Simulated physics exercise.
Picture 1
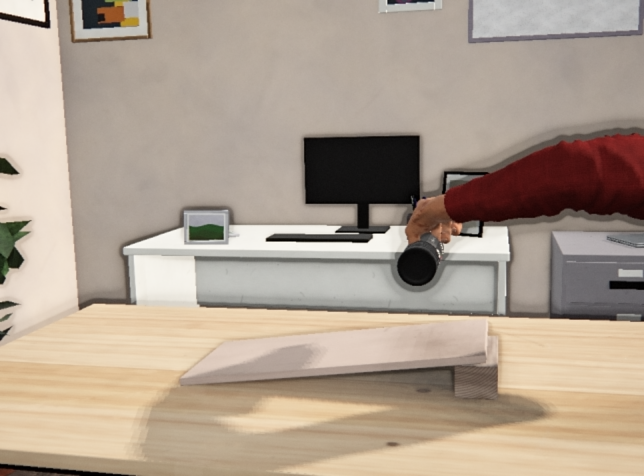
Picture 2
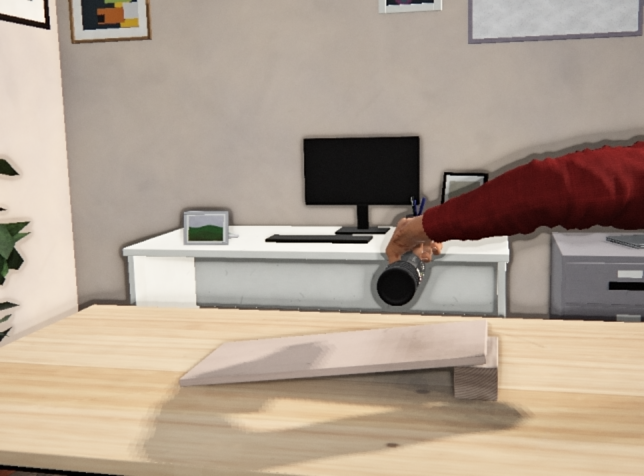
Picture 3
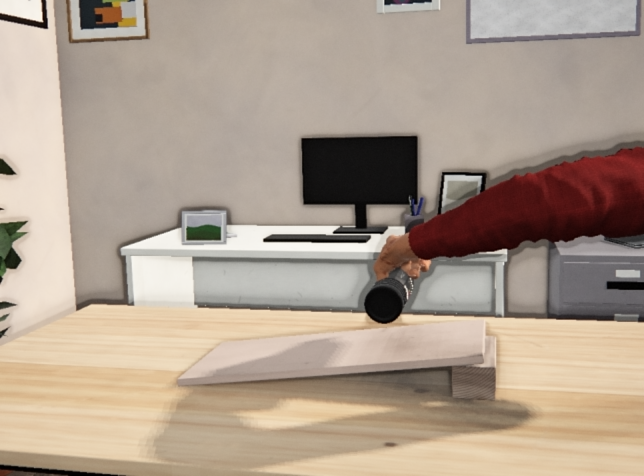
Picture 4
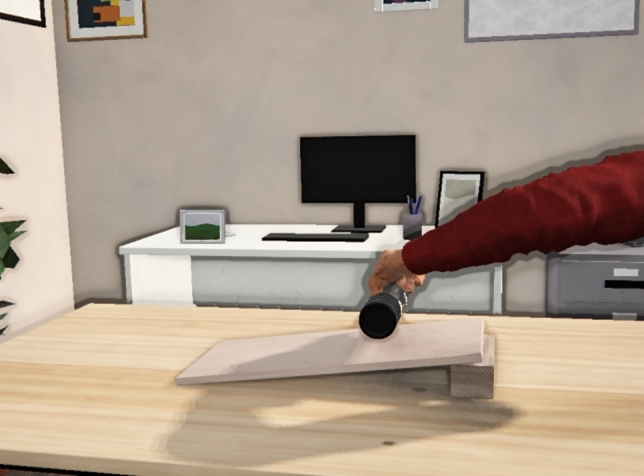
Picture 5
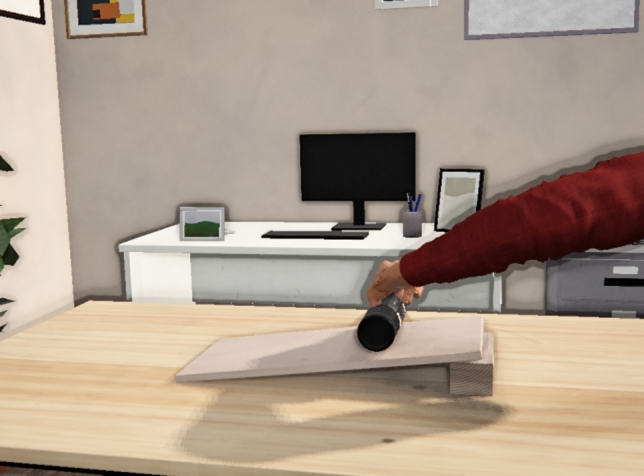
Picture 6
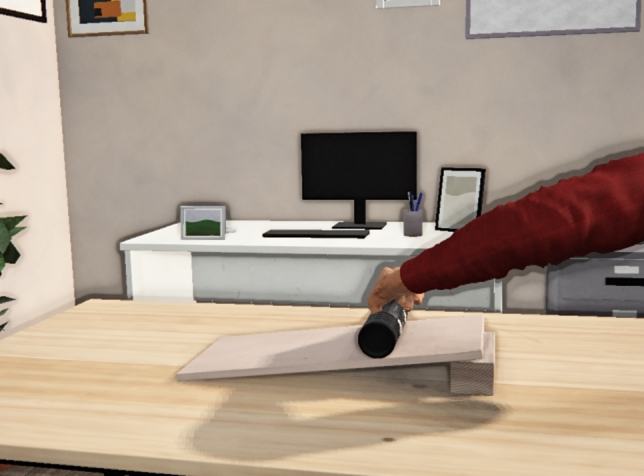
At the start, a hand in a red sleeve holds a black bottle on its side above a wooden table with a sloping board. The arm moves the bottle a little left and lowers it toward the board. By the end, the bottle lies on the sloping surface, still under the hand.
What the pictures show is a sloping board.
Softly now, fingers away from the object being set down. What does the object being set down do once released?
It will move down the board.
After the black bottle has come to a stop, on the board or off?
In the end it goes over the edge.
Then, 1.20 s later than the last frame, black bottle now off the board.
Then, 2.00 s later than the last frame, things are still on the move.
When it is over, off the board, black bottle. The black bottle goes downhill.
